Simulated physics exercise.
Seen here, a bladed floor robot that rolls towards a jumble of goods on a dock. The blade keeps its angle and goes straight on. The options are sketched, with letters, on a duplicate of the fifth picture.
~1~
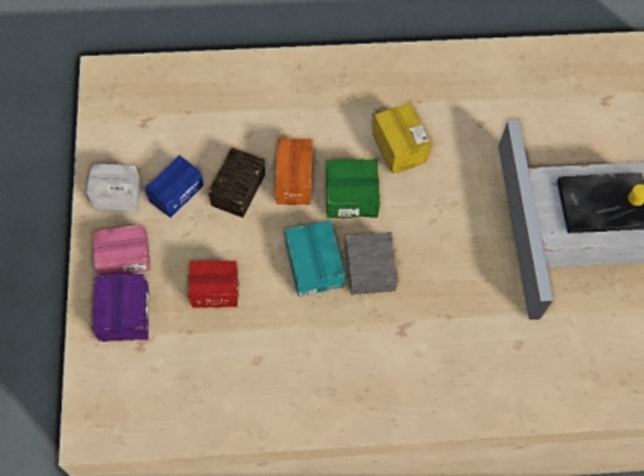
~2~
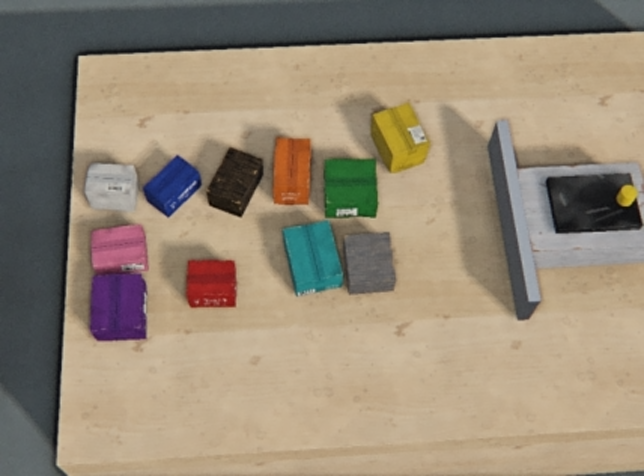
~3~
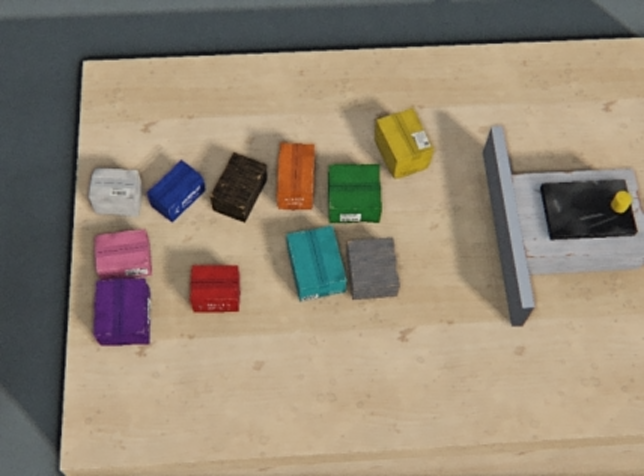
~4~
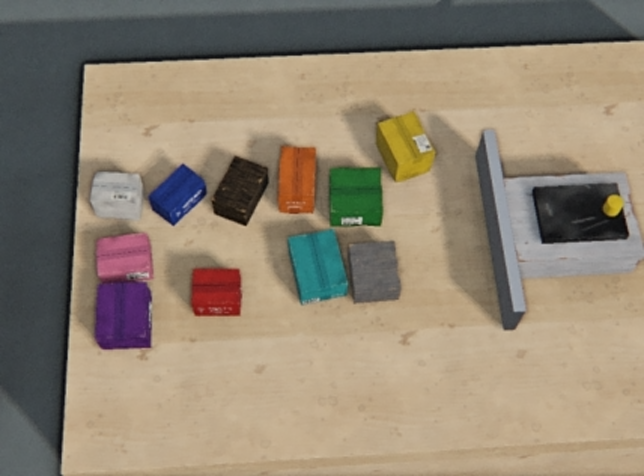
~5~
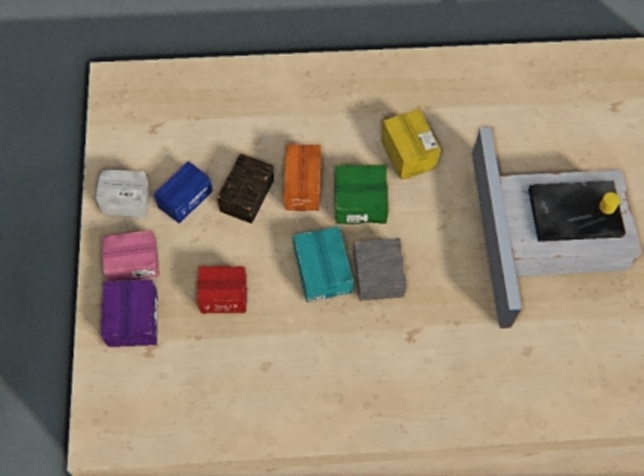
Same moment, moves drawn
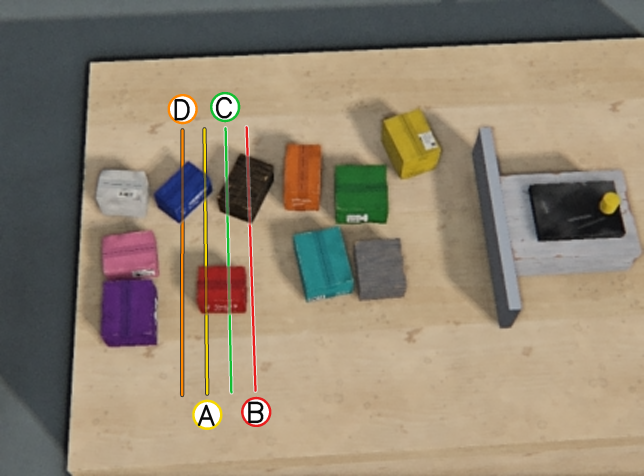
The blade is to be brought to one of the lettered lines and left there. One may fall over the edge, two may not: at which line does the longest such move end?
The farthest such stop is B.
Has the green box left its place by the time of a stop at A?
By then, yes.
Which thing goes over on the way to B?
It is the white parcel.
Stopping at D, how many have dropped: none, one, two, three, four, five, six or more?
Six or more.
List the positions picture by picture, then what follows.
In the first frame, green box (352, 189); yellow parcel (401, 139); blue box (175, 187).
In the second frame, robot (588, 203); red box (212, 284).
In the third frame, robot (582, 209); turquoise parcel (316, 263).
In the fourth frame, robot (573, 213); white parcel (118, 197).
In the fifth frame, robot (570, 210); purple parcel (130, 313); orange box (303, 178); green box (361, 195).
On the marked copy, A at (206, 252); B at (251, 250); C at (228, 251); D at (182, 254).
Taking B. A third of the way, robot (483, 215); yellow parcel (374, 141); white parcel (124, 194).
Two thirds of the way, robot (394, 220); blue box (164, 199); yellow parcel (344, 129).
When it is over, robot (325, 223); white parcel over the edge; purple parcel (85, 324); one fallen.
As for the rest, A drops three; C drops two; D drops six.
